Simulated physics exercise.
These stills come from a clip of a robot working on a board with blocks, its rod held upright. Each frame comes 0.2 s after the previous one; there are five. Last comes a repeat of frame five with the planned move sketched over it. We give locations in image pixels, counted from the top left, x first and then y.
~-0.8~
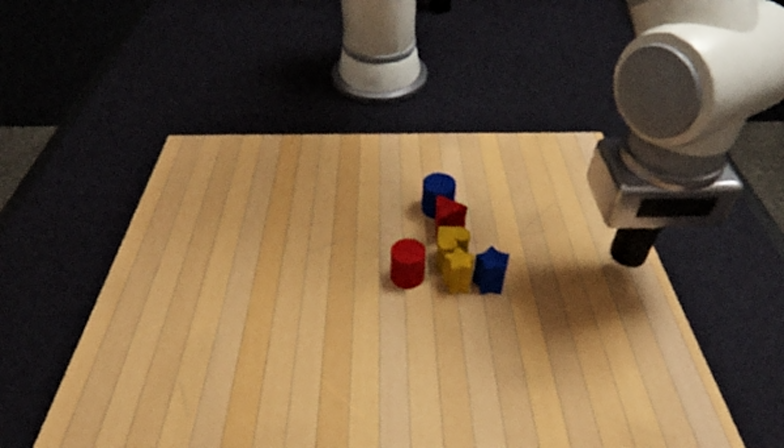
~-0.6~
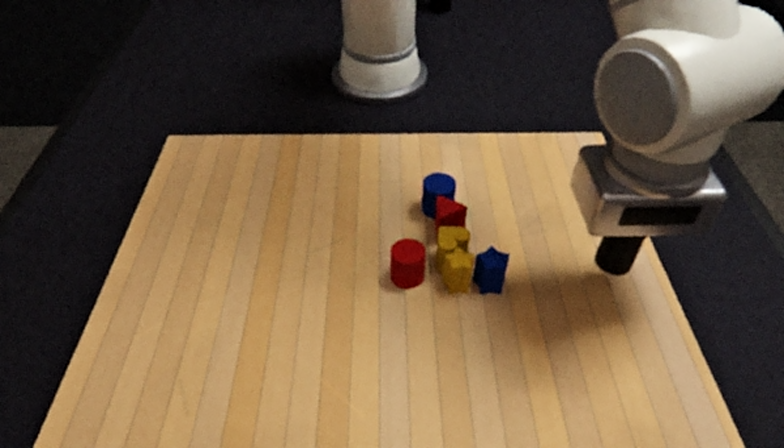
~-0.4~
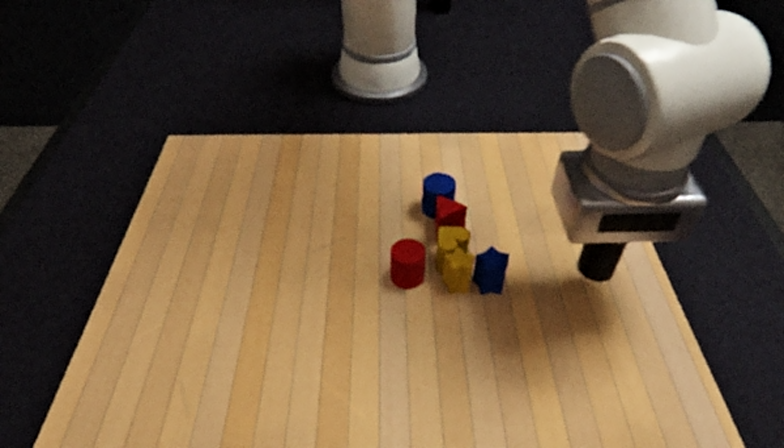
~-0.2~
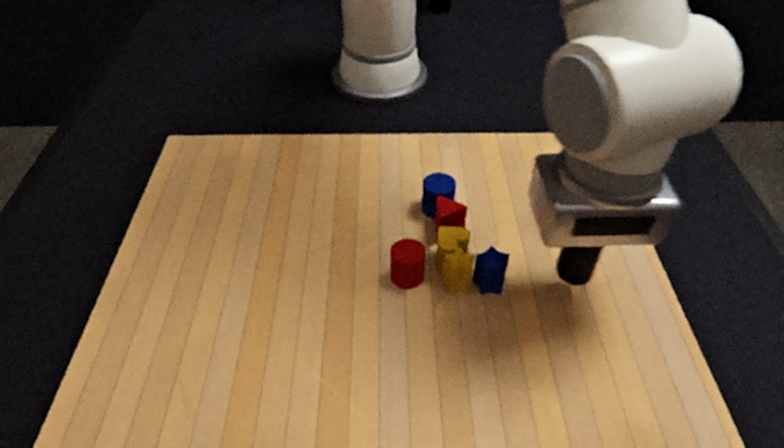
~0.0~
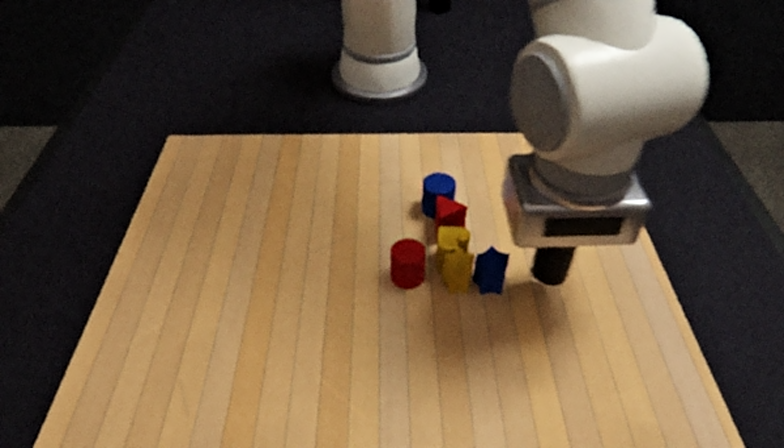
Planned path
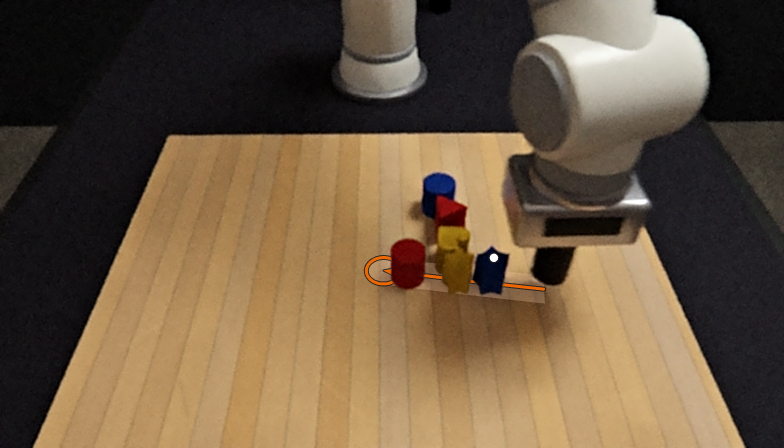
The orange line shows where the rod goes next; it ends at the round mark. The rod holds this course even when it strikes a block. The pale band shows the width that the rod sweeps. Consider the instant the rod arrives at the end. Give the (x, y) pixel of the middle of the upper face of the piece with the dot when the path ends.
I expect it at (354, 240).
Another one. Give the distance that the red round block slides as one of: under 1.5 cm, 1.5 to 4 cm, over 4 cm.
Once the path ends, it will sit over 4 cm from where it is now.
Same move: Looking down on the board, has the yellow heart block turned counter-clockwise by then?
Short answer: No.
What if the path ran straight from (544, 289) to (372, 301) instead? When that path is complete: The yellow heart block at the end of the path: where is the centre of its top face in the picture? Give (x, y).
The answer is (428, 229).
Drawn move, from (544, 289) to (384, 270); the dot is on the blue star block.
On the path given first. One third of the way, rod (492, 266); yellow heart block (443, 234), turned 30° clockwise; yellow star block (435, 258), turned 30° anticlockwise; blue star block (463, 253).
Two thirds of the way, rod (437, 260); red round block (352, 247); yellow heart block (418, 224), turned 70° clockwise; yellow star block (382, 253), turned 45° anticlockwise; blue star block (408, 247).
At the end, rod (383, 254); red round block (299, 245); yellow heart block (418, 224), turned 75° clockwise; yellow star block (328, 248), turned 45° anticlockwise; blue star block (354, 240).
